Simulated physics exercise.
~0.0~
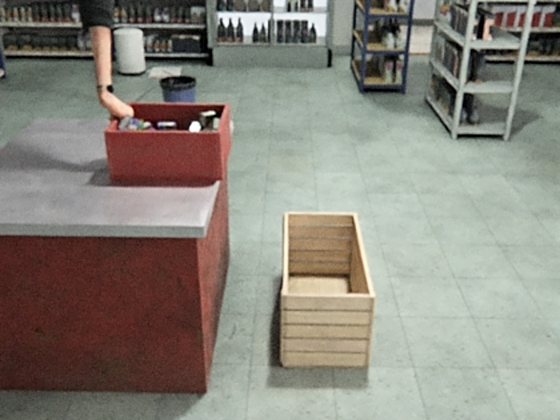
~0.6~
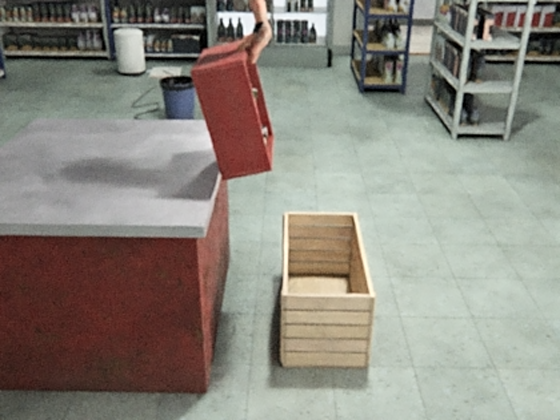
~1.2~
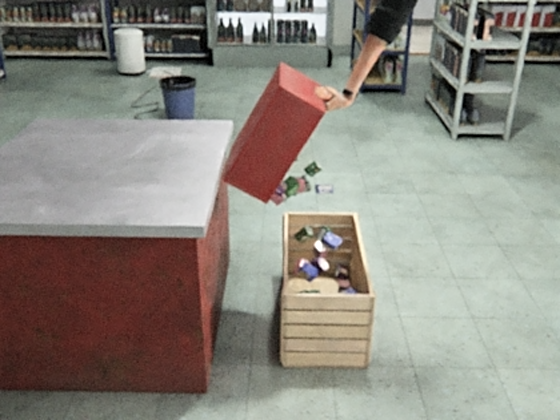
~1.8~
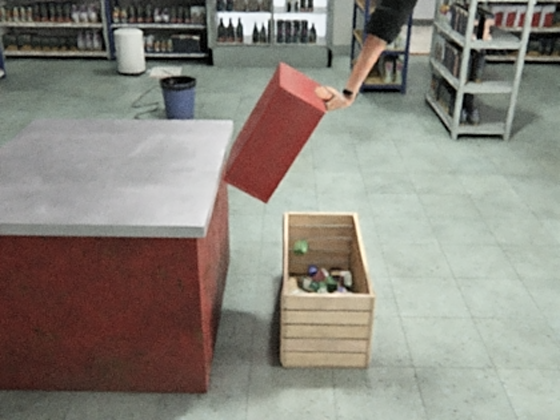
A hand tips a red crate off the bench, pouring small cartons into a wooden trough.
